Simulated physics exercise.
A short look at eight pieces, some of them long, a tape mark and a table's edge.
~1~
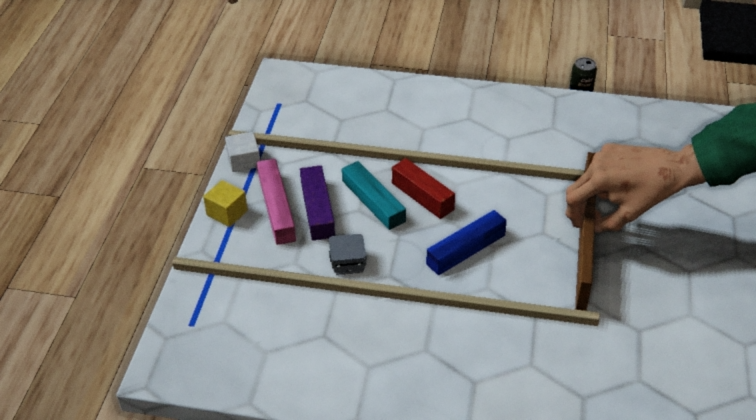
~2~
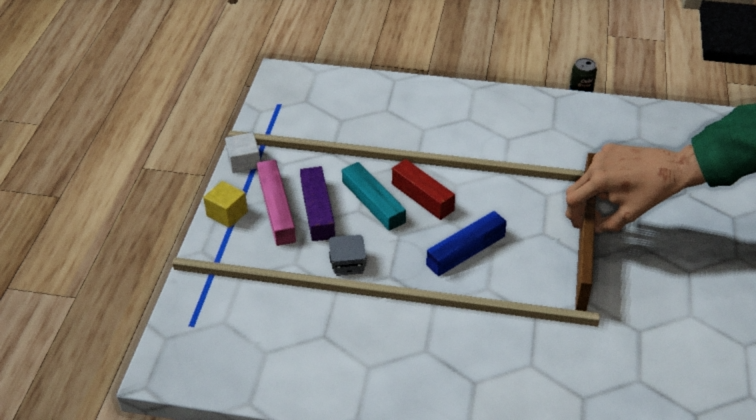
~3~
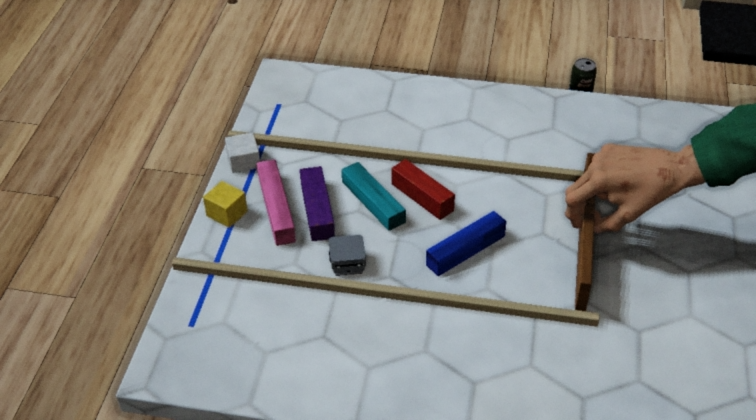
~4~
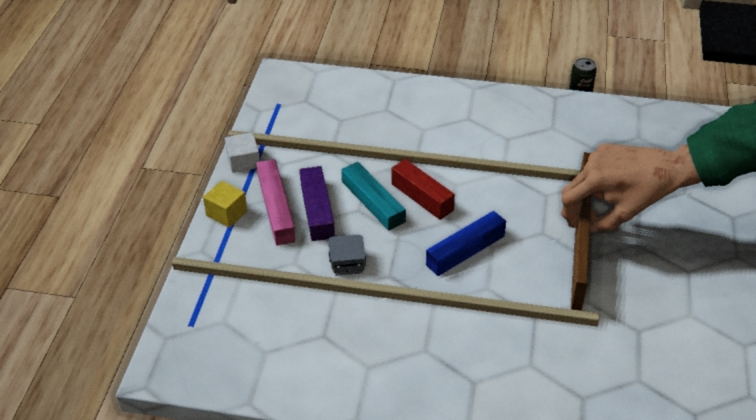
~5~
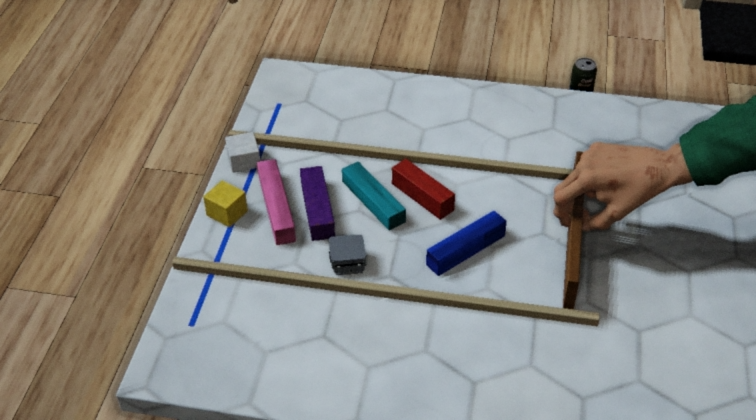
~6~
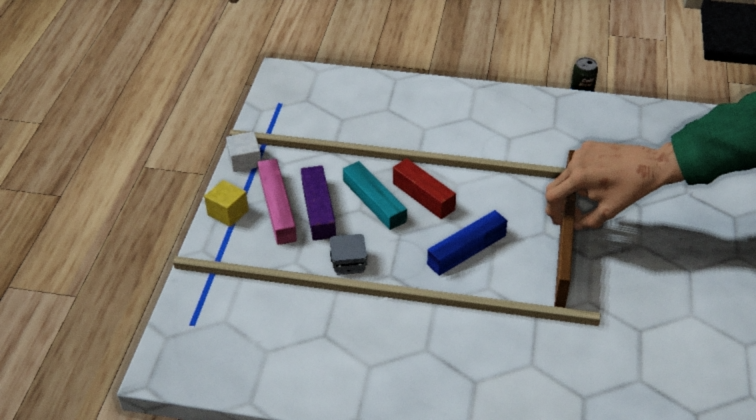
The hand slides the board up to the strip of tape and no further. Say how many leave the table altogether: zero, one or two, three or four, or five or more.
As it turns out, the number that fall off is three or four.
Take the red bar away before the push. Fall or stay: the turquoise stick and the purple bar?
The turquoise stick is kept, the purple bar falls.
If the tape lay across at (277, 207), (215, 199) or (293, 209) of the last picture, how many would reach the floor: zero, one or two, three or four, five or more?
For each place: Either one or two; more than four; either one or two.
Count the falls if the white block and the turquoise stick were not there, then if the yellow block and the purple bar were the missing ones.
First 2, then 2.
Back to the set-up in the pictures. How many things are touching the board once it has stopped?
It touches 2.
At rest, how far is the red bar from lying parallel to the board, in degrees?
Near 0 degrees.
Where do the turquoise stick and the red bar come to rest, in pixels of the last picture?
The turquoise stick stops around (219, 174); the red bar around (245, 160).
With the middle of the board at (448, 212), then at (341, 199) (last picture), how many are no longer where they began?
At the one place 2, at the other 6.
Soon after, none off yet; white block at rest near (244, 152); yellow block at rest near (227, 203); pink stick at rest near (277, 201).
Then, none off yet; white block at rest near (244, 152); yellow block at rest near (227, 203); pink stick moved a little near (262, 201).
At rest, the number that fall off is three or four; fallen, purple bar, pink stick, yellow block and white block.
